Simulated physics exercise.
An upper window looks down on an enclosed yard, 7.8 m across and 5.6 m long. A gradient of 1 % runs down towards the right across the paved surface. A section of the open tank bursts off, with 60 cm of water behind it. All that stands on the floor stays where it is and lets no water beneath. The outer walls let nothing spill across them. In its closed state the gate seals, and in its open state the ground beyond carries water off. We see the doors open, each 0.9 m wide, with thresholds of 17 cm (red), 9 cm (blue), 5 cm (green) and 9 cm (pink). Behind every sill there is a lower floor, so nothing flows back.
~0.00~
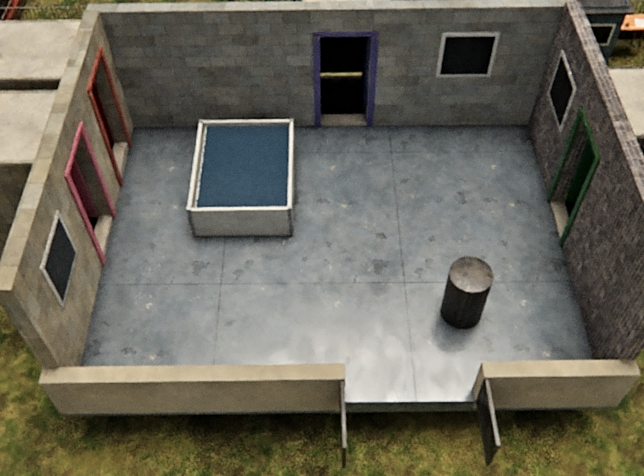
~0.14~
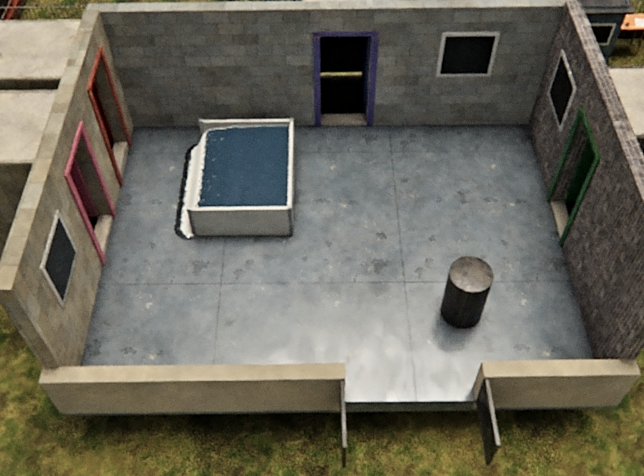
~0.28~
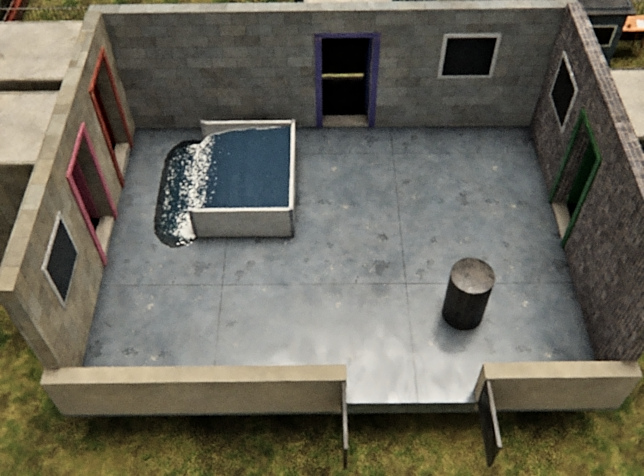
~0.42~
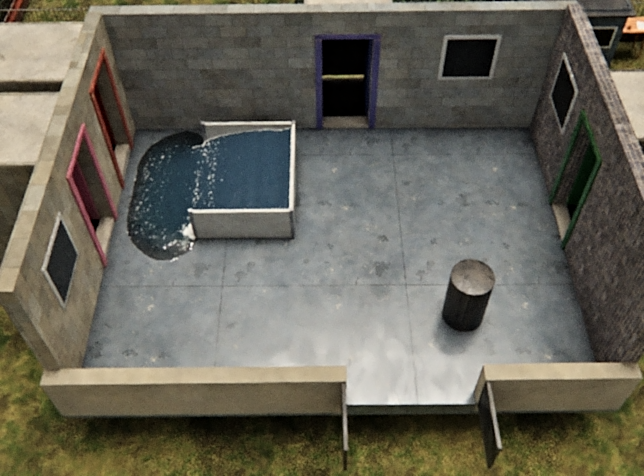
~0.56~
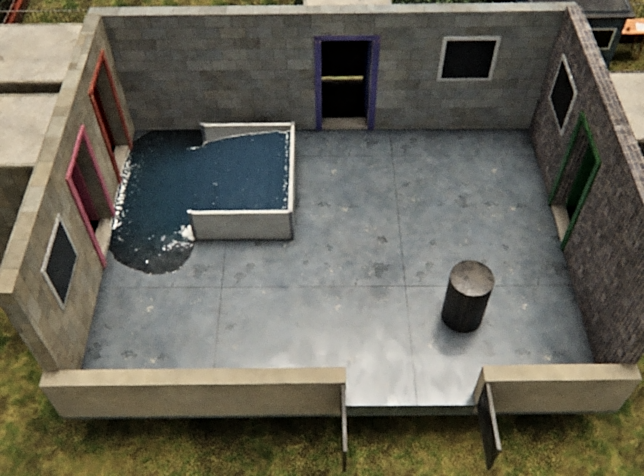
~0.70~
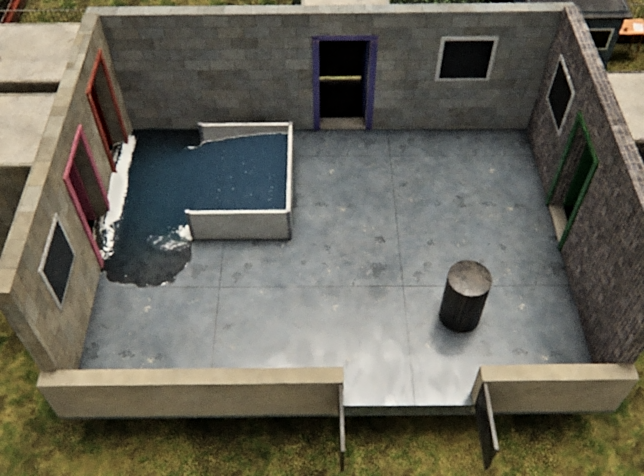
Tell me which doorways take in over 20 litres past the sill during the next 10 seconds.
One by one: Red door: Limit broken. Blue door: Limit unbroken. Green door: Limit unbroken. Pink door: Limit broken.
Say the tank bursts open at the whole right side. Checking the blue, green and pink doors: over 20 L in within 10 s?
Door by door - blue: Within bounds, green: Out of bounds, pink: Within bounds.
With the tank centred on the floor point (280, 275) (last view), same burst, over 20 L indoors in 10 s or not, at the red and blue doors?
For the red door, the amount is acceptable; for the blue door, the amount is acceptable.
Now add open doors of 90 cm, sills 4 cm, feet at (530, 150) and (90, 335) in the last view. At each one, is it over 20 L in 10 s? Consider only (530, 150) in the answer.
Result for that door: Limit passed.
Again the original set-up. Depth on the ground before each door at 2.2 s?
Readings (cm): Red = 30; blue = 0; green = 0; pink = 22.
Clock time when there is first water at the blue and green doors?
Arrival: Blue 2.8 s, green 5.5 s.
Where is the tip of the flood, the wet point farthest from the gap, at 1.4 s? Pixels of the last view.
I'd mark it close to (86, 338).
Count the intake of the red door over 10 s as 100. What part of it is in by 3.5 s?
Around 100 percent.
After 1.4 s water covers 15 % of the floor and is deepest (40 cm) near (133, 130); red door 37 cm at the sill, 62 L in, blue door not reached, green door not reached, pink door 27 cm at the sill, 51 L in.
After 2.2 s water covers 20 % of the floor and is deepest (36 cm) near (133, 130); red door 30 cm at the sill, 137 L in, blue door not reached, green door not reached, pink door 22 cm at the sill, 125 L in.
After 3.5 s water covers 35 % of the floor and is deepest (18 cm) near (76, 381); red door 16 cm at the sill, 170 L in, blue door 8 cm at the sill, 0 L in, green door not reached, pink door 13 cm at the sill, 166 L in.
After 6.0 s water covers 65 % of the floor and is deepest (10 cm) near (509, 129); red door 5 cm at the sill, 171 L in, blue door 4 cm at the sill, 0 L in, green door 4 cm at the sill, 0 L in, pink door 6 cm at the sill, 172 L in.
After 10.0 s water covers 85 % of the floor and is deepest (10 cm) near (566, 306); red door 7 cm at the sill, 171 L in, blue door 2 cm at the sill, 0 L in, green door 6 cm at the sill, 0 L in, pink door 5 cm at the sill, 172 L in.
